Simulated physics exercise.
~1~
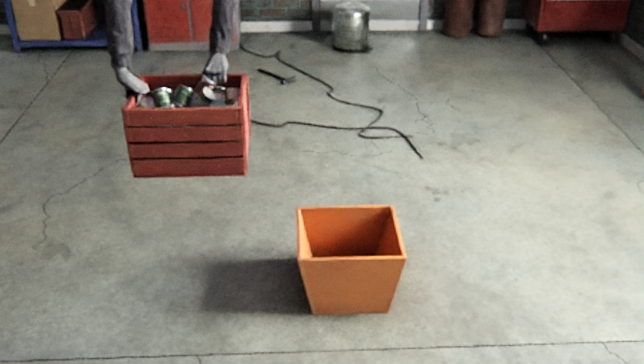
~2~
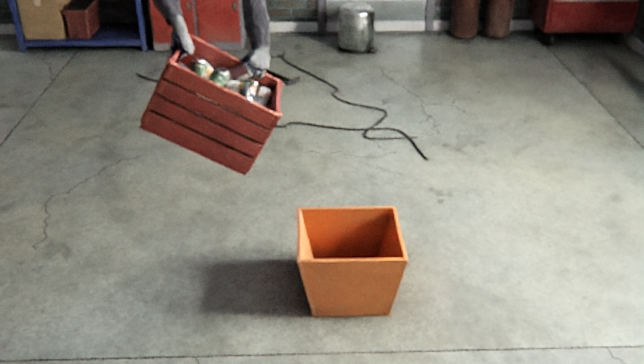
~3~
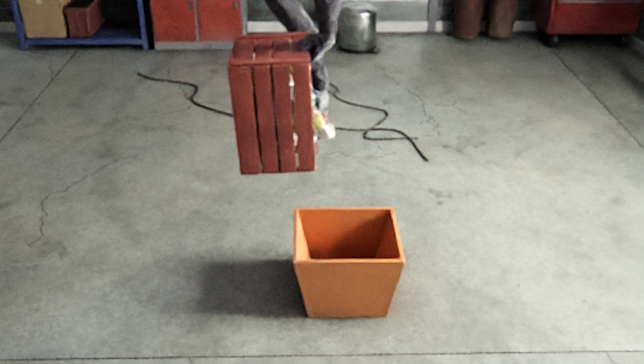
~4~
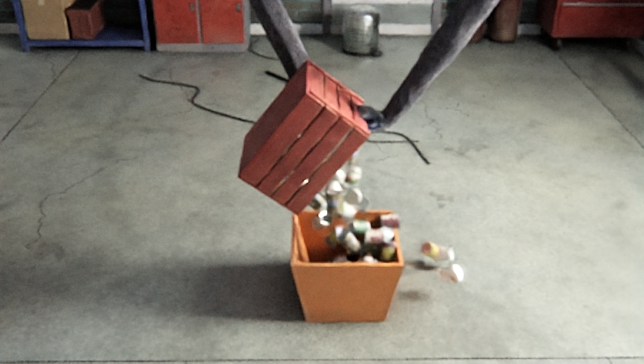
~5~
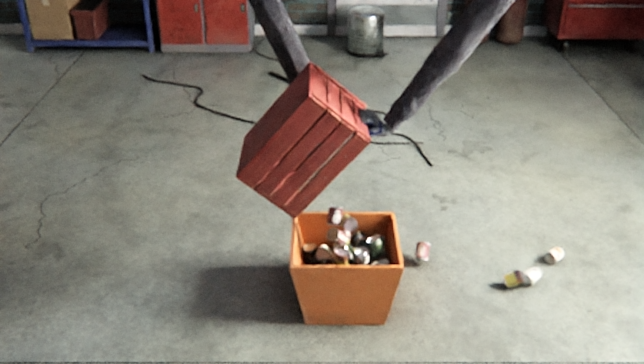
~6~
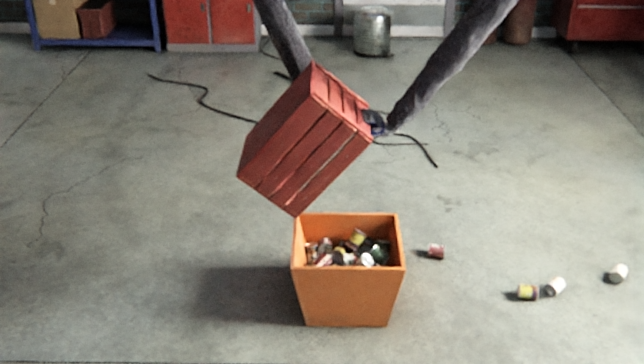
On a concrete workshop floor, gloved hands tipping a red slatted box, pouring small tins into an orange container, four landing outside.
